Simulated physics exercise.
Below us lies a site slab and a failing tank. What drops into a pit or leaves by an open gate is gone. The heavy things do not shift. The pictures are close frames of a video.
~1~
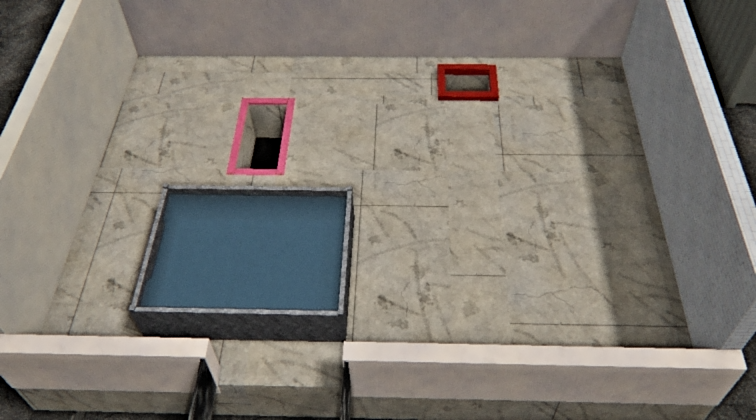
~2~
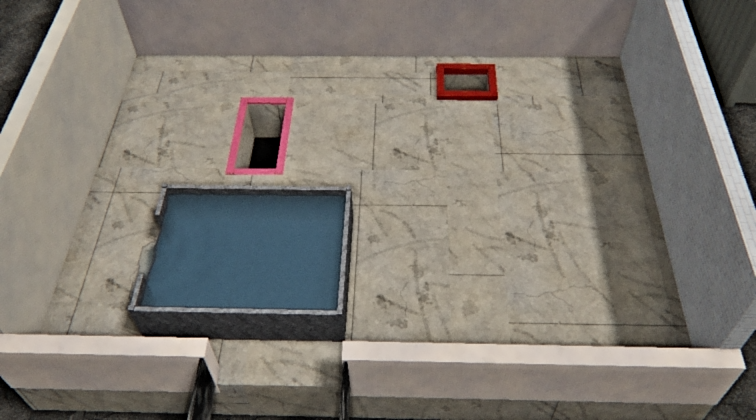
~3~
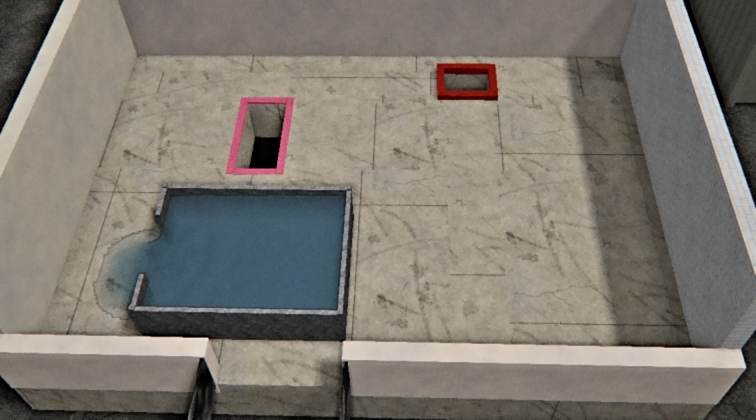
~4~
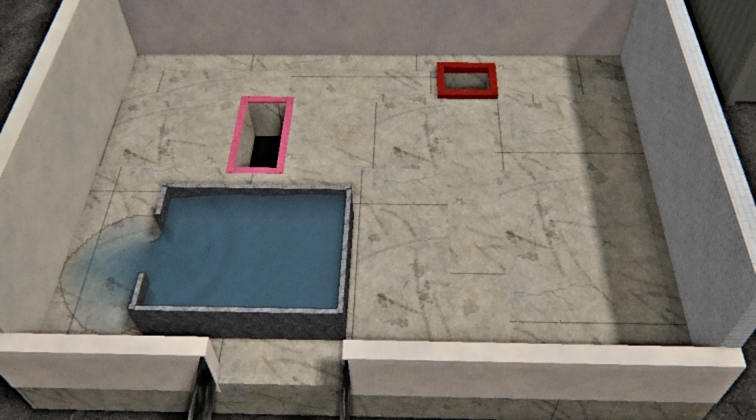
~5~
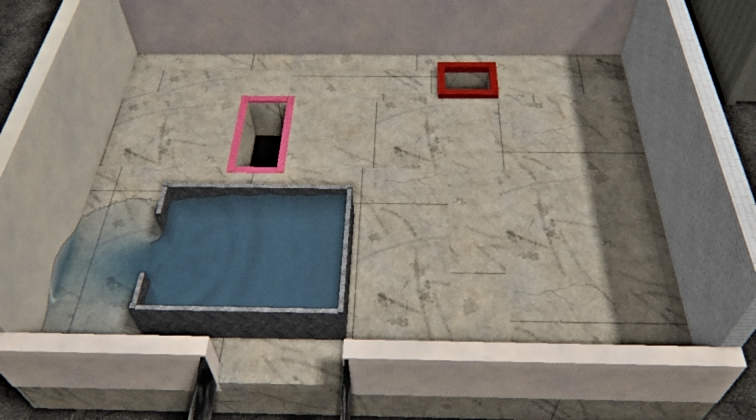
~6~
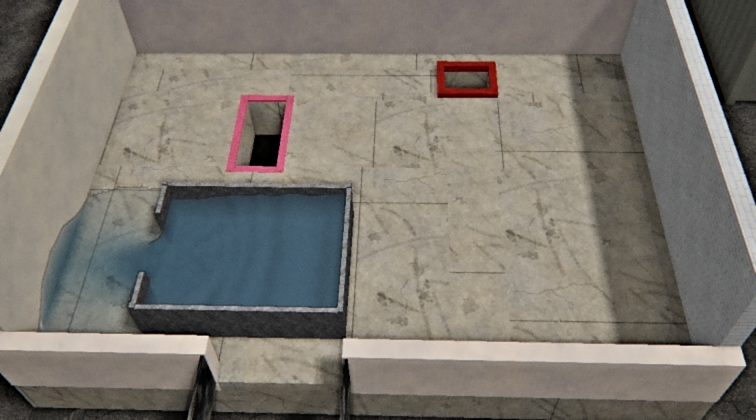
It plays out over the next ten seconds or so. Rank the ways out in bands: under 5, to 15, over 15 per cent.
The gate takes from 5 to 15 %; the red pit takes less than 5 %; the pink pit takes from 5 to 15 %.
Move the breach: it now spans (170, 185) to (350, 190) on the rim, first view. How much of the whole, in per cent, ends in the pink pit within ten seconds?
Per cent: Pink 45.
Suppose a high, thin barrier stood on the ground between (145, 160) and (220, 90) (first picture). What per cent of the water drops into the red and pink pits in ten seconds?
Roughly, in per cent: Red 0, pink 12.
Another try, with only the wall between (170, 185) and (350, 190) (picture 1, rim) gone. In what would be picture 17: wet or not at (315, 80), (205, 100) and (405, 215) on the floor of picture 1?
In turn: Flooded, awash, no water.
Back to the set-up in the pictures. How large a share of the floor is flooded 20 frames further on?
Roughly 30 per cent.
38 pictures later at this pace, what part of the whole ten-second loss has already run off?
Close to 45 %.
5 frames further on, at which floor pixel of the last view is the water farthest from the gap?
Around (113, 126).
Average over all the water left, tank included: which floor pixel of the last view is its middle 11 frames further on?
Roughly at (192, 266).
A moment on, water covers 10 % of the floor; the gate 0 %, the red pit 0 %, the pink pit 0 %.
Next, water covers 20 % of the floor; the gate 0 %, the red pit 0 %, the pink pit 0 %.
Then, water covers 30 % of the floor; the gate 1 %, the red pit 0 %, the pink pit 1 %.
Later, water covers 55 % of the floor; the gate 5 %, the red pit 0 %, the pink pit 4 %.
In the end, water covers 85 % of the floor; the gate 10 %, the red pit 0 %, the pink pit 10 %.
